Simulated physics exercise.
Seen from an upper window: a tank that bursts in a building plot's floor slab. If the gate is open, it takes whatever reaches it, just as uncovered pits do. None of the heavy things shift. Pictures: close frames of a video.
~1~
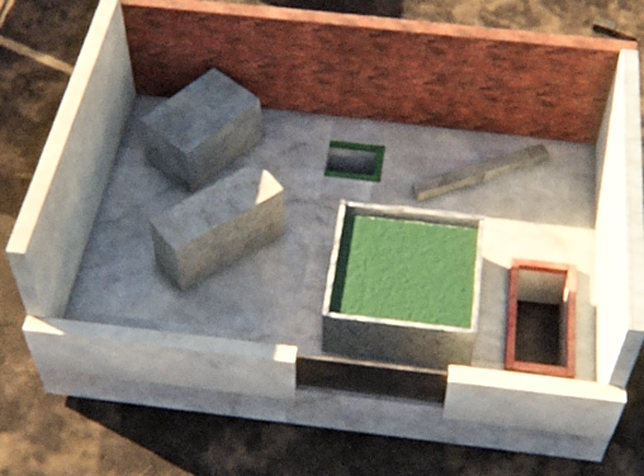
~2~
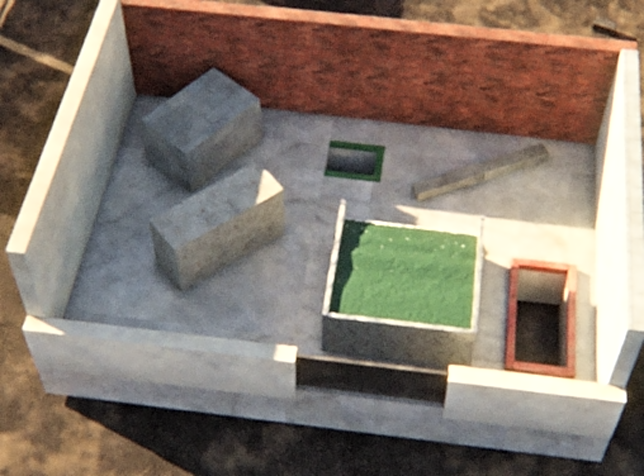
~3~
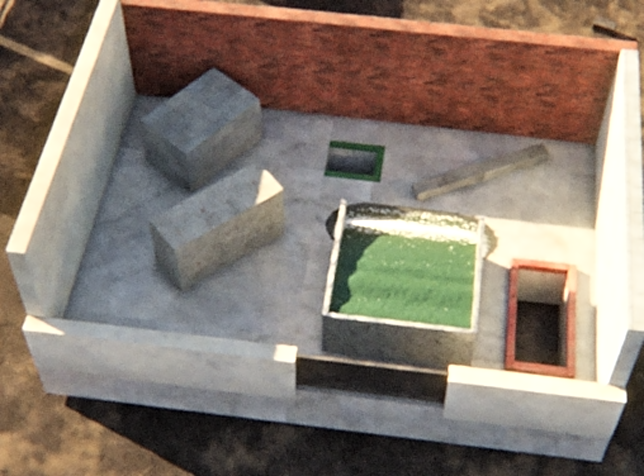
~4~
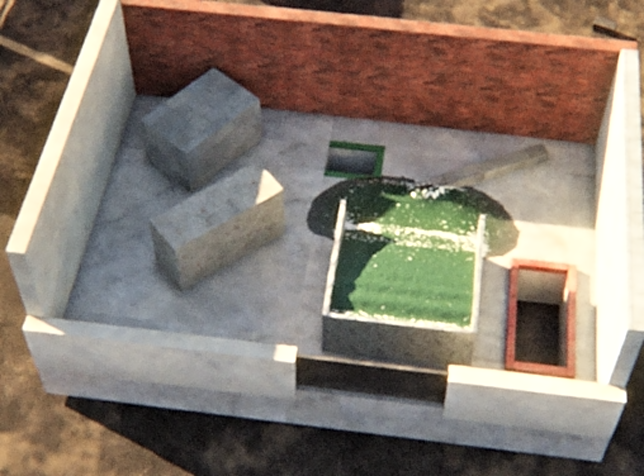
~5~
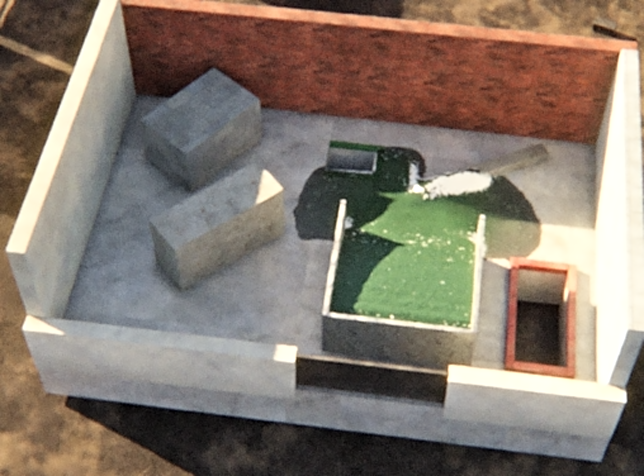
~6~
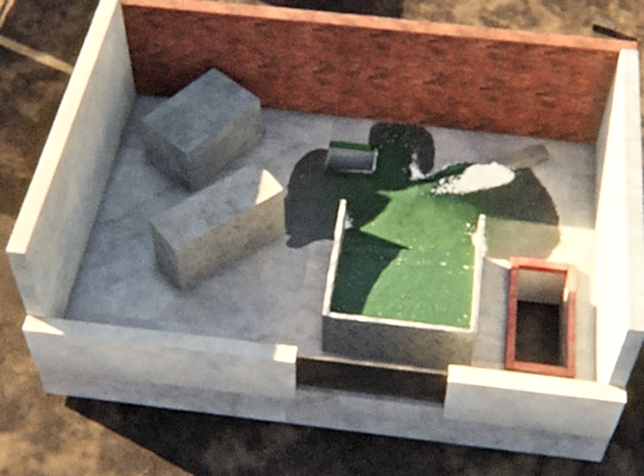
The footage shows a walled concrete plot where green water in a square tank surges out through the tank's far side, spreading across the slab around a green-rimmed pit and a slanting beam, with white foam beside the beam.
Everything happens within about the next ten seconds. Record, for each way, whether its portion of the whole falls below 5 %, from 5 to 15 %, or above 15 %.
Recorded: The gate: Below 5 %; the red pit: From 5 to 15 %; the green pit: Above 15 %.
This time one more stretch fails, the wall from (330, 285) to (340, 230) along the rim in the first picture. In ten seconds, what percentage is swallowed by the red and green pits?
Lab note - share by pit: Red 0 %, green 12 %.
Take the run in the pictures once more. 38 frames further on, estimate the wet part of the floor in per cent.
It comes to roughly 80 in a hundred.
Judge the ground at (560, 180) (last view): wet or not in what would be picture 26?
By then it's swamped.
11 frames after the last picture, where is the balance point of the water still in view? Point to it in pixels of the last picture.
I'd mark it close to (432, 209).
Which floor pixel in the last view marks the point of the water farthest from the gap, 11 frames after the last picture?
I reckon the front has reached (167, 100) by then.
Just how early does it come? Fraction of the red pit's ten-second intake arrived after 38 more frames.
Close to 90 out of every hundred.
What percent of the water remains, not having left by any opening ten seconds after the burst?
I'd say roughly 58 percent.
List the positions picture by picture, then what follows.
The first picture shows still water in the water tank at (406, 268).
In the second picture, the front is at (482, 255), out from the gap on the water tank's far side.
In the third picture, the front is at (491, 238), out from the gap on the water tank's far side.
In the fourth picture, the front is at (511, 228), out from the gap on the water tank's far side.
In the fifth picture, the front is at (502, 180), out from the gap on the water tank's far side.
In the sixth picture, the front is at (390, 124), out from the gap on the water tank's far side.
A moment on, water covers 40 % of the floor; the gate 0 %, the red pit 0 %, the green pit 6 %.
Next, water covers 40 % of the floor; the gate 0 %, the red pit 0 %, the green pit 13 %.
Then, water covers 55 % of the floor; the gate 0 %, the red pit 2 %, the green pit 19 %.
Later, water covers 80 % of the floor; the gate 0 %, the red pit 7 %, the green pit 28 %.
In the end, water covers 95 % of the floor; the gate 0 %, the red pit 8 %, the green pit 35 %.
